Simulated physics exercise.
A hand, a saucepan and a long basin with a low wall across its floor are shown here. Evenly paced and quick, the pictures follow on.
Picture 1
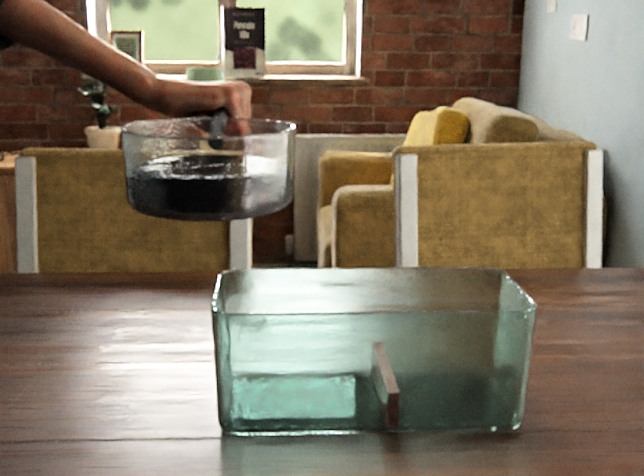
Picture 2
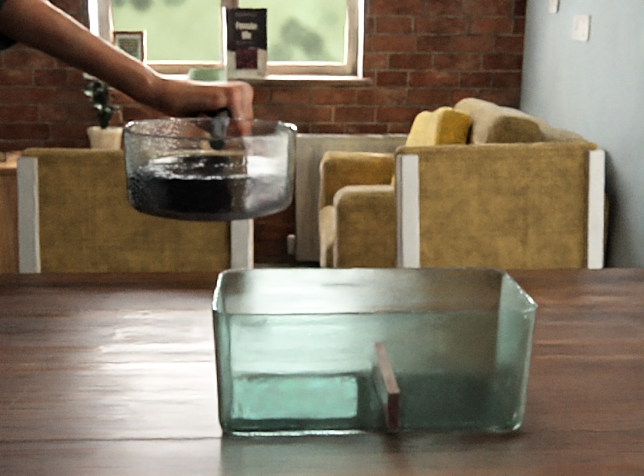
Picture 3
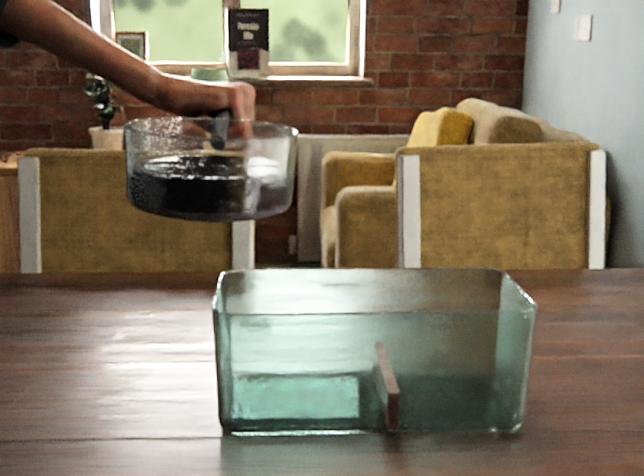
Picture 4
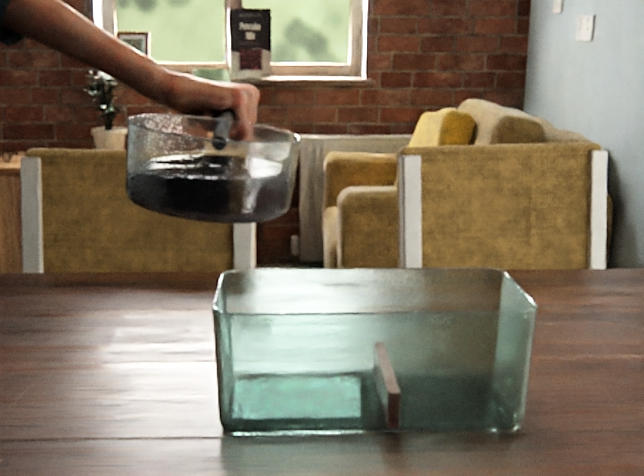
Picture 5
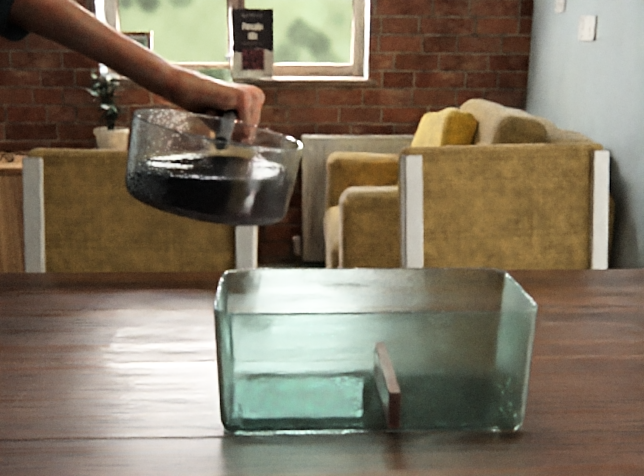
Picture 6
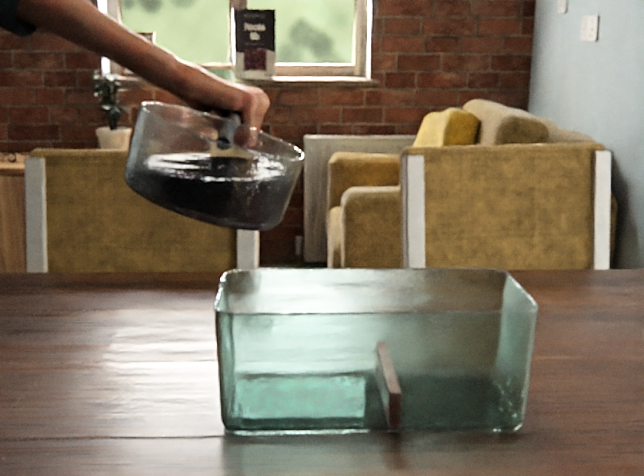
A hand tilts a glass saucepan of dark liquid rightward above a long, low-walled basin.
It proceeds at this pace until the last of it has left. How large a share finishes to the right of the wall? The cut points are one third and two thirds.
The share right of the wall falls short of one third.
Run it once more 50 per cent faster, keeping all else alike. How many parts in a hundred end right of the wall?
Result: Roughly 15 %.
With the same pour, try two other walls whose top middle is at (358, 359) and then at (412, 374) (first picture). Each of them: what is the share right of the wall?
15 %, then 15 %.
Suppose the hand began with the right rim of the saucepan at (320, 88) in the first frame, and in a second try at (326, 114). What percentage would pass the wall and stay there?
25 %, then 25 %.
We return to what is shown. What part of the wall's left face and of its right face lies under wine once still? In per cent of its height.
Left part: 80 per cent; right part: 0.
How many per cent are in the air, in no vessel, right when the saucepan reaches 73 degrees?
About 35 per cent.
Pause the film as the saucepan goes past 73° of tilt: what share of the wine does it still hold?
Near 55 in a hundred still remains.
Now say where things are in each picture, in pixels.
In the first picture, tilt 0°; pouring edge (294, 130); surface from (131, 167) to (290, 166); the long basin's rim runs from (217, 292) to (518, 289); the wall's top is at (385, 366).
In the second picture, tilt 1°; pouring edge (295, 131); surface from (131, 167) to (291, 167).
In the third picture, tilt 3°; pouring edge (296, 135); surface from (132, 166) to (291, 168).
In the fourth picture, tilt 7°; pouring edge (299, 141); surface from (133, 165) to (292, 169).
In the fifth picture, tilt 12°; pouring edge (301, 148); surface from (133, 164) to (292, 170).
In the sixth picture, tilt 18°; pouring edge (303, 158); surface from (132, 162) to (295, 170).
A moment on, the saucepan is tipped part way and 54 per cent is still to pour, 12 is left of the wall and 0 right of it.
Next, the saucepan is tipped on its side and 14 per cent is still to pour, 74 is left of the wall and 2 right of it.
Then the saucepan is tipped right over and 2 per cent is still to pour, 91 is left of the wall and 5 right of it.
Later the saucepan is tipped right over and 0 per cent is still to pour, 94 is left of the wall and 5 right of it.
Finally, 95 per cent lies left of the wall, 5 right of it and 1 outside.
